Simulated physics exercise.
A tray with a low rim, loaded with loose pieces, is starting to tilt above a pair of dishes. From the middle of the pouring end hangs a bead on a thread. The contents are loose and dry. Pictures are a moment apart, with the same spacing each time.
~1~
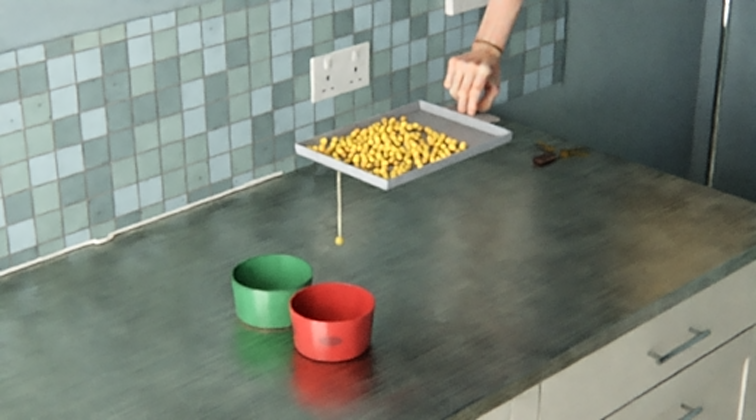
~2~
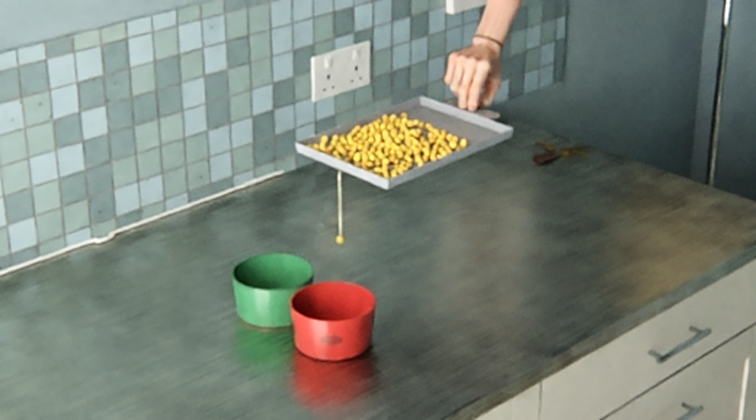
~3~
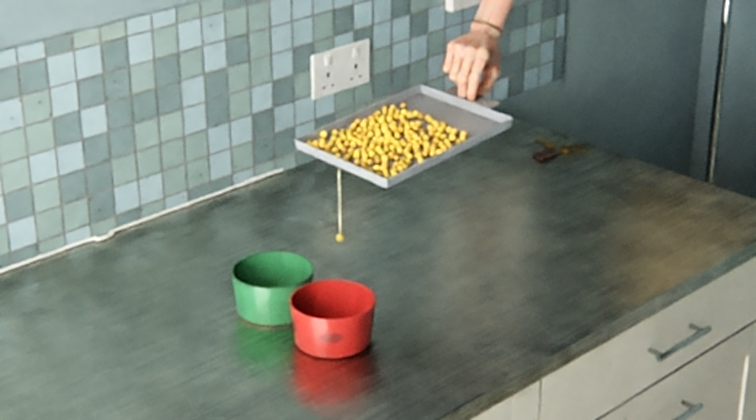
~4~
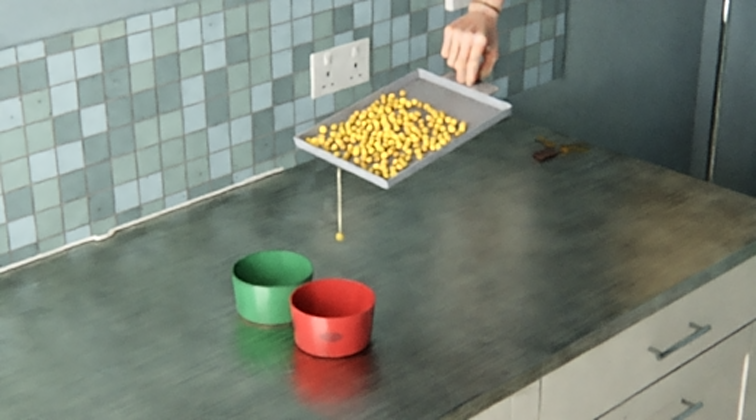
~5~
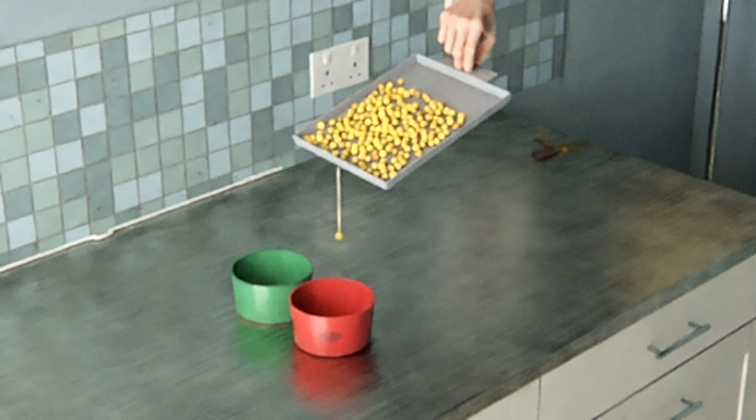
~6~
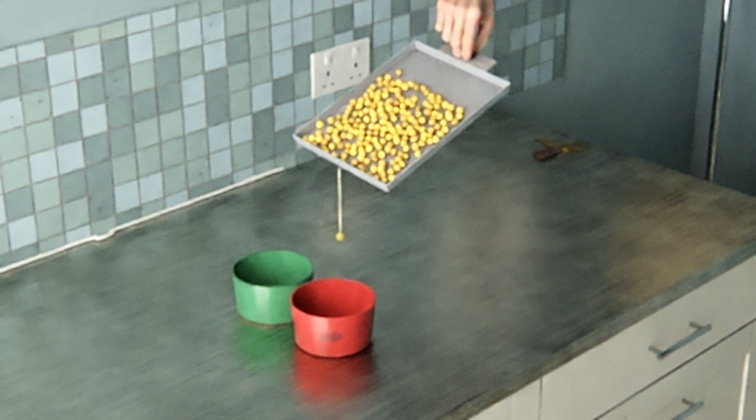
A hand grips the far end of a grey, low-rimmed tray of loose yellow pieces above a dark kitchen worktop, seen from slightly above, with blue-green tiles behind and pale drawers at right. A bead hangs on a thread from the tray's near end, above one green dish and one red dish. The hand rises, tilting the tray steadily towards the dishes, and the pieces spread slightly while the view stays still.
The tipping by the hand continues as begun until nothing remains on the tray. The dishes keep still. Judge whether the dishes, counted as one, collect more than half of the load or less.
Counted as one, they collect less than half.
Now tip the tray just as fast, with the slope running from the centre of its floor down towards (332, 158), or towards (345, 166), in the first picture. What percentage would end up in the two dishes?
Around 10 percent for the first aim and around 20 percent for the second.
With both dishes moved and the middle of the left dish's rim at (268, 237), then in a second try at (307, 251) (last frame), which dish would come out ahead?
Trial one goes to the one to the right, trial two to the one to the right.
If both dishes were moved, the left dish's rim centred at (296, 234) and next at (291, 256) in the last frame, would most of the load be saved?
Taking them in turn, it's beyond half and then beyond half.
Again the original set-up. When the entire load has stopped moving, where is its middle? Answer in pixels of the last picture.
The centre comes to rest near (345, 306).
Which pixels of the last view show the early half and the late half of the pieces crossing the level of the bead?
(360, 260) first, (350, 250) later.
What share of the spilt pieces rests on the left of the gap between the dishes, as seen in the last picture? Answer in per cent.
I'd put it at close to 10 per cent.
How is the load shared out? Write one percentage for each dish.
Count per hundred - left dish ~ 20, right dish ~ 0.
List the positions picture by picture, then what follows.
Corners of the pouring end (297, 144) and (387, 180), level; middle of the load (392, 148), puffed corn balls; left dish (241, 302); right dish (301, 333); bead on its thread (340, 241), in the first picture.
Corners of the pouring end (298, 142) and (388, 179), level; middle of the load (393, 145), in the second picture.
Corners of the pouring end (297, 139) and (387, 179), tipped barely, lowest at the right corner; middle of the load (392, 140), in the third picture.
Corners of the pouring end (296, 137) and (386, 180), tipped a little, lowest at the right corner; middle of the load (392, 133), in the fourth picture.
Corners of the pouring end (295, 135) and (386, 181), tipped clearly, lowest at the right corner; middle of the load (390, 128), in the fifth picture.
Corners of the pouring end (295, 135) and (386, 184), tipped clearly, lowest at the right corner; middle of the load (389, 125), roughly a quarter on the move; left dish (242, 298); right dish (302, 329), in the sixth picture.
Just after the last frame, tray tipped steeply; almost all on the tray; about a tenth in the air.
A moment on, tray tipped past a quarter turn; roughly a quarter on the tray; just a few in the right dish; roughly a quarter outside both; roughly two thirds in the air.
Further on, tray tipped past a quarter turn; about a tenth in the right dish; about a tenth in the left dish; the larger part outside both.
When it is over, tray tipped past a quarter turn; about a tenth in the right dish; about a tenth in the left dish; the larger part outside both.
